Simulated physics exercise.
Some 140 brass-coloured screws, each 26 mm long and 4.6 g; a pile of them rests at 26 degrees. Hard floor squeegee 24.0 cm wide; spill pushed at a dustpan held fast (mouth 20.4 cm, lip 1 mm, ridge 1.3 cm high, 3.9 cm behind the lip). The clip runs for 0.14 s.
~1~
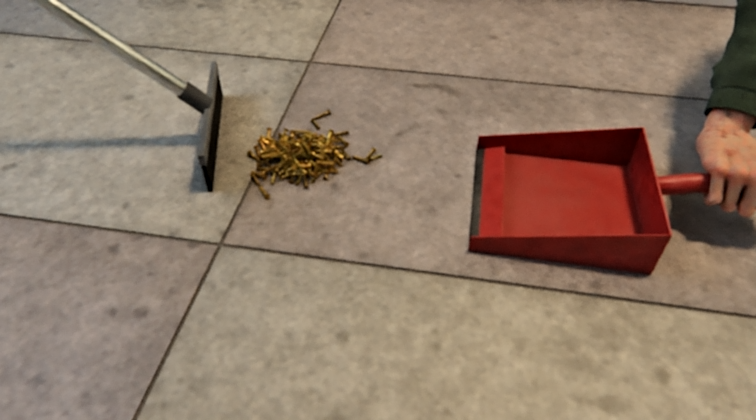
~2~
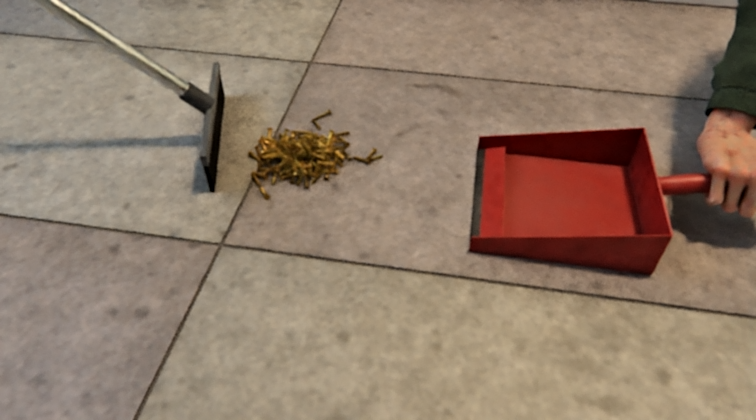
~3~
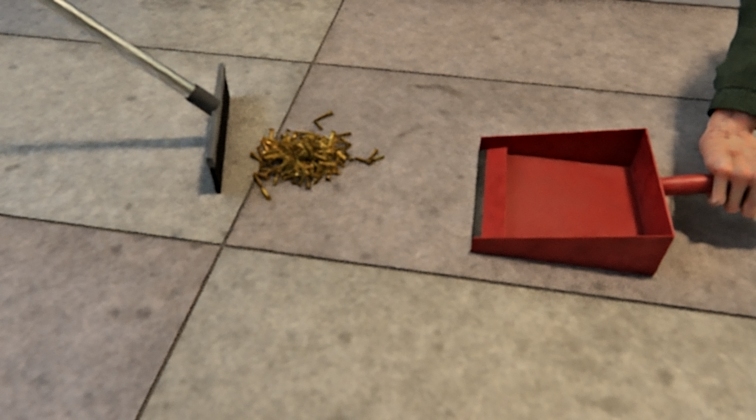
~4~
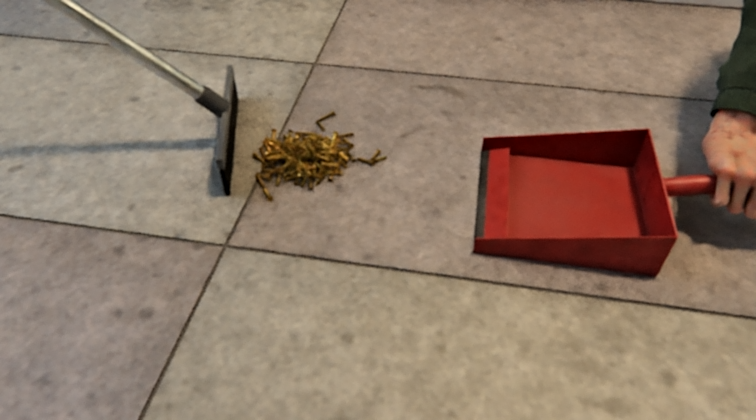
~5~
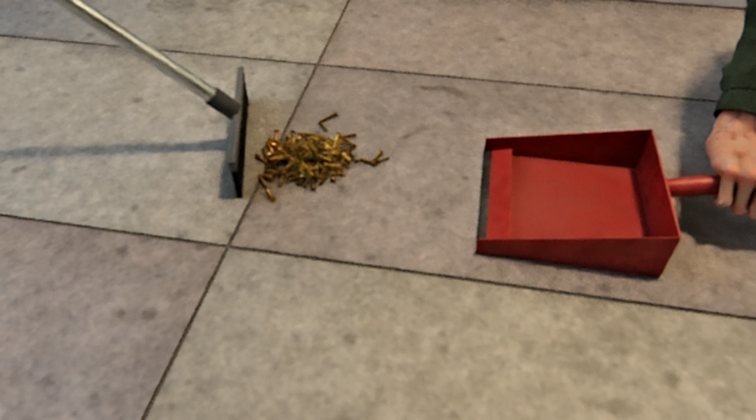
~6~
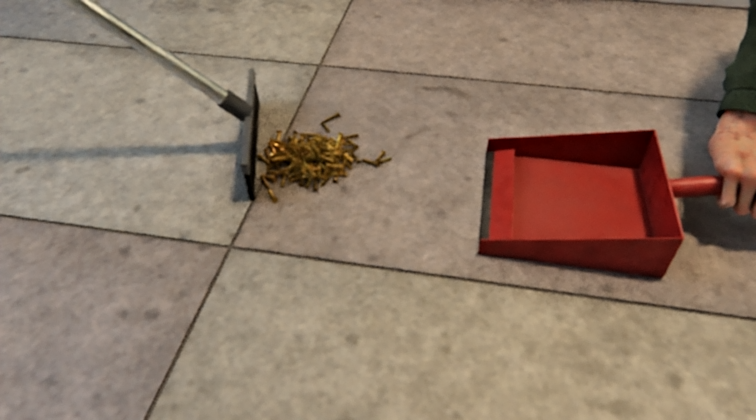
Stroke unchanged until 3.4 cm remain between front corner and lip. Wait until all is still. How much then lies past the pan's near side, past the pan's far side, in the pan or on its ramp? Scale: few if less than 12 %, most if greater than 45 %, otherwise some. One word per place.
Near side - few; far side - some; pan - few.
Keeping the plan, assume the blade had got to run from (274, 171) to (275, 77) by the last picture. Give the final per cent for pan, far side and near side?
Pan: 35, far side: 25, near side: 0.
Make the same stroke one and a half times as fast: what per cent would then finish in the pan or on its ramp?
Some 15 %.
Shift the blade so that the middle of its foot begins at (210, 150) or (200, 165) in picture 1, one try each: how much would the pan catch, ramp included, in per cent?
About 5 and 0 per cent.
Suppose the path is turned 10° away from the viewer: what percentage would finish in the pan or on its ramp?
Then about 10 per cent.
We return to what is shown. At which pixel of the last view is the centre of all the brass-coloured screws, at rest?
Est. centre at rest: (465, 171) px.
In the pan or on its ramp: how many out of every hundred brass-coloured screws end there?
Roughly 10 percent.
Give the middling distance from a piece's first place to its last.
Around 24 centimetres.
Then, 0.27 s after the last picture, middle of the blade 21 cm from the lip; 0 % over the lip, far side 10 %, near side 0 %.
Then, 0.45 s after the last picture, middle of the blade 12 cm from the lip; 0 % over the lip, far side 15 %, near side 0 %.
Then, 0.75 s after the last picture, middle of the blade 7 cm from the lip; 10 % over the lip, far side 20 %, near side 0 %.
In the end, near side 0 %, far side 20 %, pan 10 %, in front of the lip or behind the blade 70 %.
